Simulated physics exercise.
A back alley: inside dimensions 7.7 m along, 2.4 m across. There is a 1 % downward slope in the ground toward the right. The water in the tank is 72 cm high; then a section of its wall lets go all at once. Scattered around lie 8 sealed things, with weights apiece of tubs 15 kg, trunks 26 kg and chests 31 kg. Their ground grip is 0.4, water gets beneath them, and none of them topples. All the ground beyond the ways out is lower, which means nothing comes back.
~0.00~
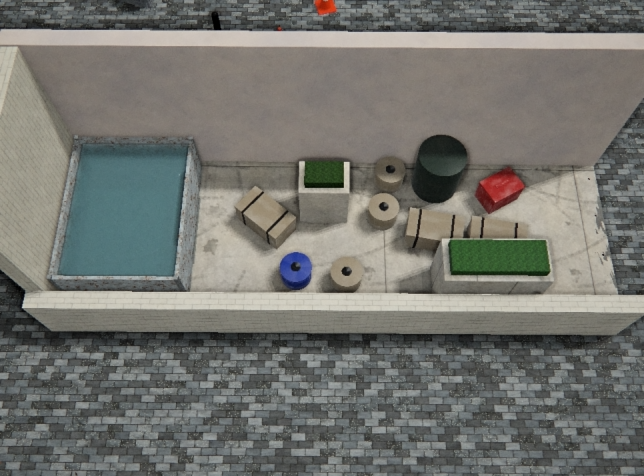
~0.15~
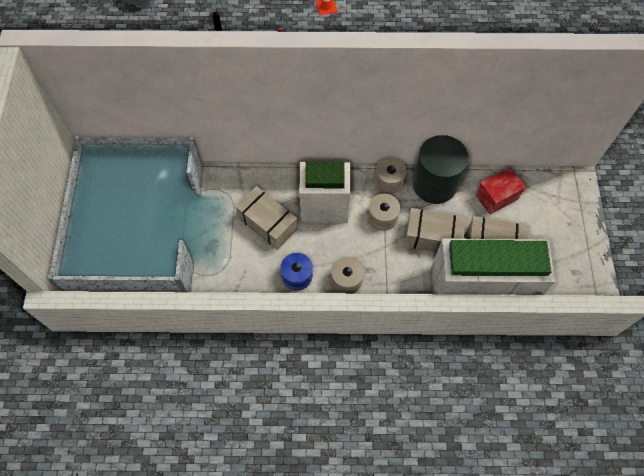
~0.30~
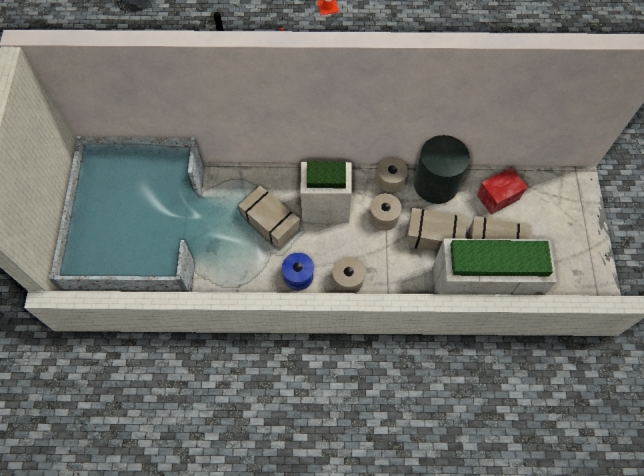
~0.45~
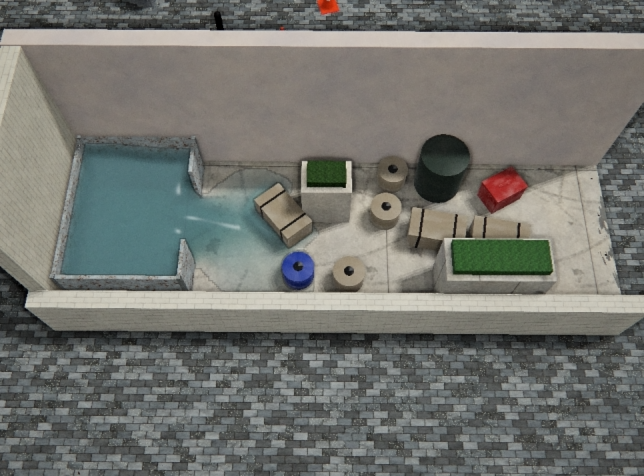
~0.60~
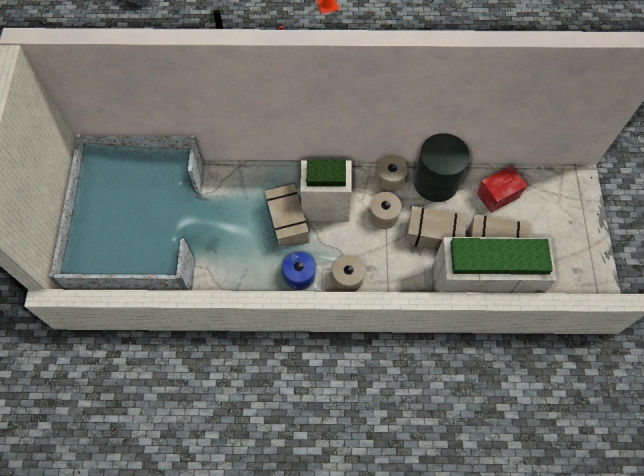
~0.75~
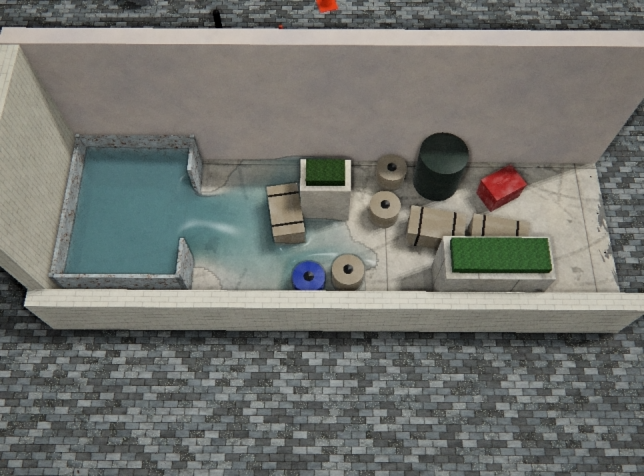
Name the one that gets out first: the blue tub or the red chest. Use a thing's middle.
Red.
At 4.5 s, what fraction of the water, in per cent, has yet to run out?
Close to 88 in a hundred parts remain.
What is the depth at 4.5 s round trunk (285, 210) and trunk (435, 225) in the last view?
22 and 8 cm.
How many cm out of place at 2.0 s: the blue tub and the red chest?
By then roughly 150 cm and 0 cm, respectively.
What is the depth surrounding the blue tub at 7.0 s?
Near 4 cm deep.
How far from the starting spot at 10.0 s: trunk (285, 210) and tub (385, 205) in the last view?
In order: 500 cm, then gone out.
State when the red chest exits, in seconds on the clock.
Roughly 6.0 s, I'd say.
After 2.0 s the blue tub is near (410, 246), 1.6 m from its start, afloat; the red chest is near (504, 182), 0.0 m from its start, aground; 0 of 8 are out; 5 afloat.
After 4.5 s the blue tub is near (479, 241), 2.6 m from its start, afloat; the red chest is near (552, 168), 0.8 m from its start, aground; 1 of 8 are out; 5 afloat.
After 7.0 s the blue tub is near (620, 259), 4.6 m from its start, aground; the red chest has gone out (at 5.8 s); 5 of 8 are out; 2 afloat.
After 10.0 s the blue tub is near (620, 259), 4.6 m from its start, aground; the red chest has gone out (at 5.8 s); 5 of 8 are out; 0 afloat.
